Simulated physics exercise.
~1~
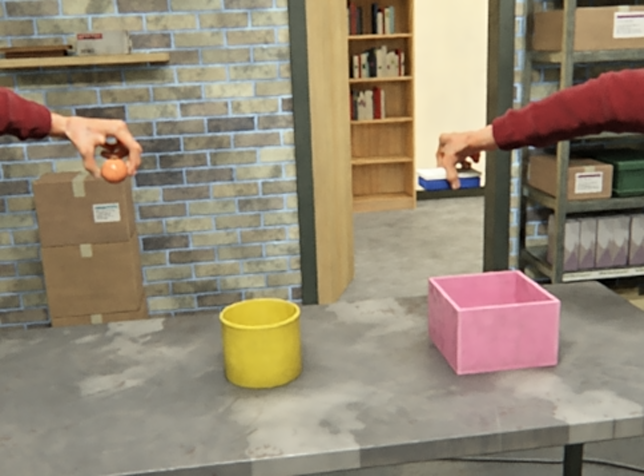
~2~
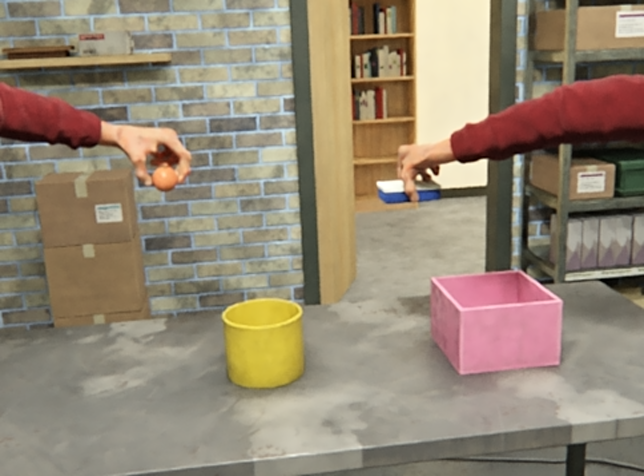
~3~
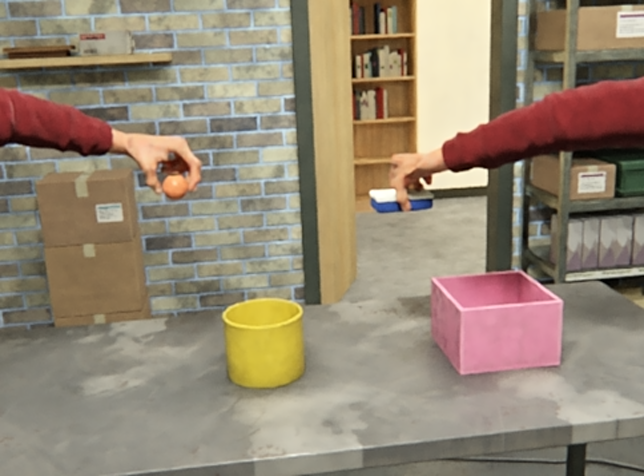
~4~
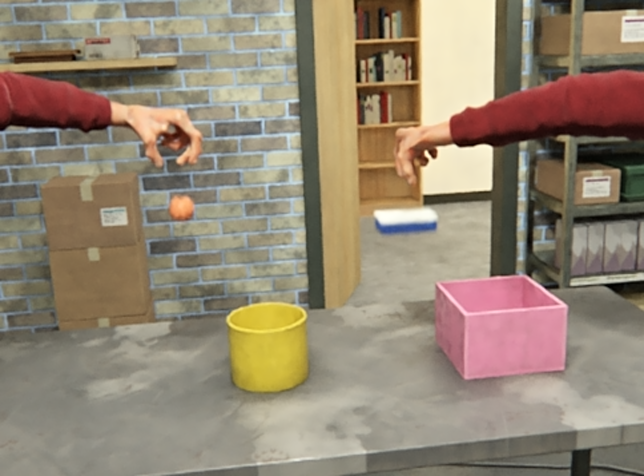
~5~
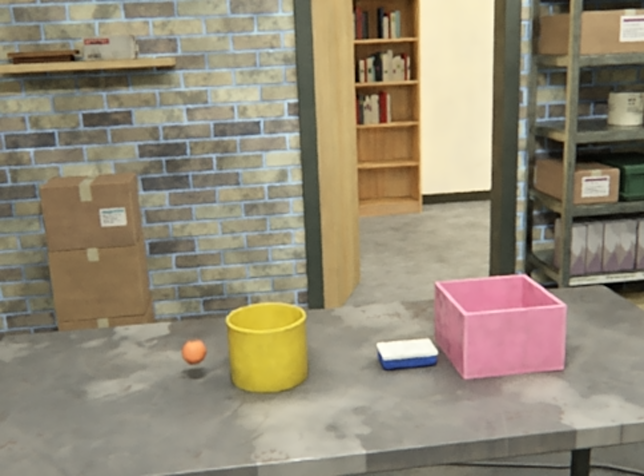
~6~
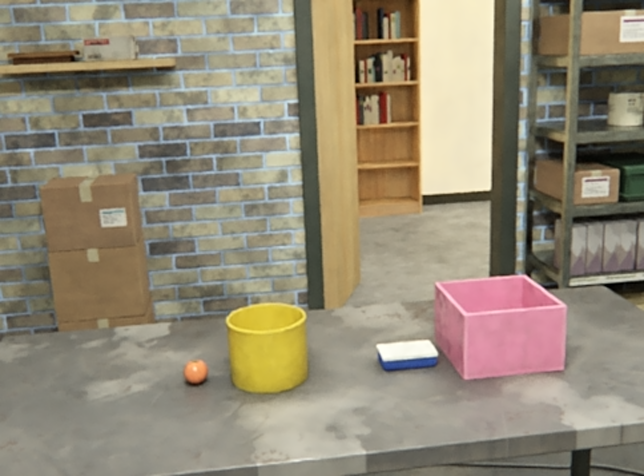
In the video, two hands hold an orange tomato and a blue and white sponge above a table with a yellow pot and a pink basket, move them inward, and let go; both miss, the tomato landing left of the pot and the sponge between the containers.
